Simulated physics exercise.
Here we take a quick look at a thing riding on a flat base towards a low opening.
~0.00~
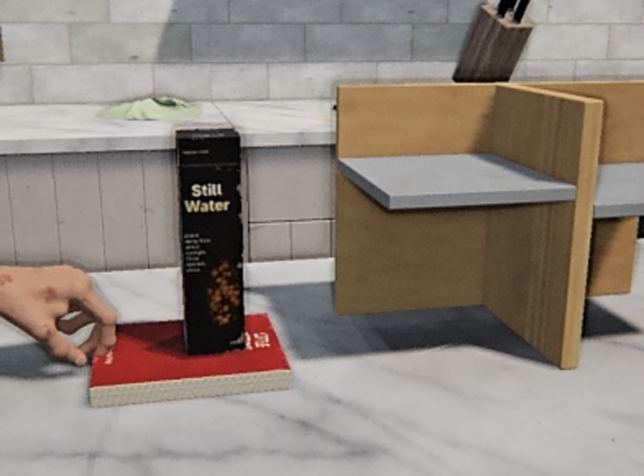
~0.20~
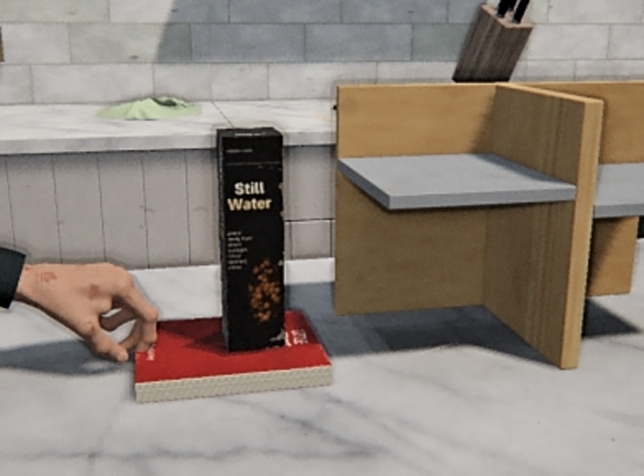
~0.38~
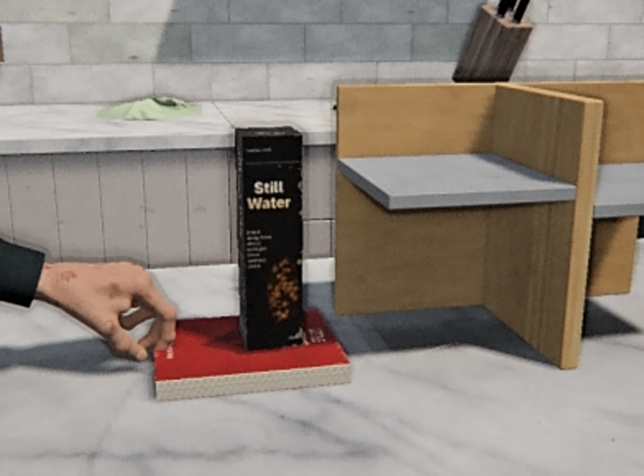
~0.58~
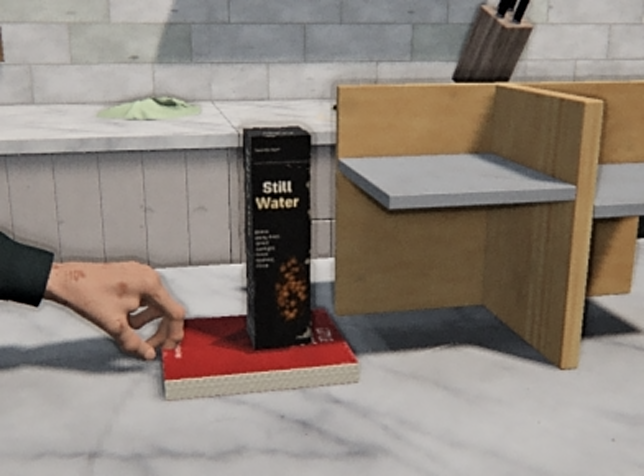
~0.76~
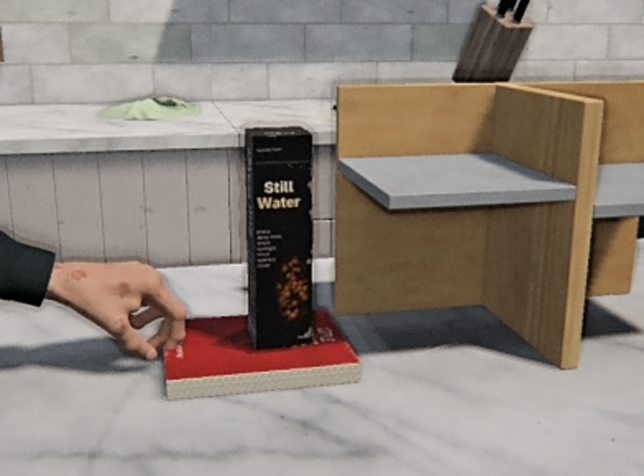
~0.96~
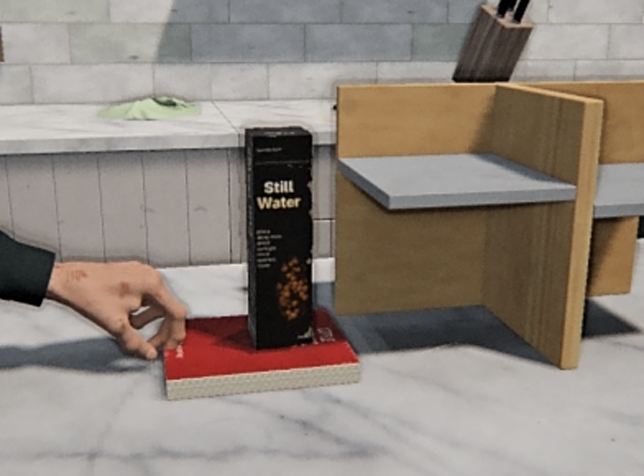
A hand slides a red book carrying a black carton rightward across the counter, gradually slowing.
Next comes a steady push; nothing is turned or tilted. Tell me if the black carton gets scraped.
It gets bumped.
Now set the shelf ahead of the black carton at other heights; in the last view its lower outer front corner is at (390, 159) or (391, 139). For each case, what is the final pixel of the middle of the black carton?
Final rest: (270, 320), then (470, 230).
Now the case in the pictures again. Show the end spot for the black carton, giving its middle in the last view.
You'll find it close to (270, 321).
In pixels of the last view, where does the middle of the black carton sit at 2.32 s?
Centre: Approx (336, 236).
After 2.32 s, black carton turned 33° from its first pose near (336, 236).
In the end (3.4 s), the black carton is knocked back, near (270, 321).
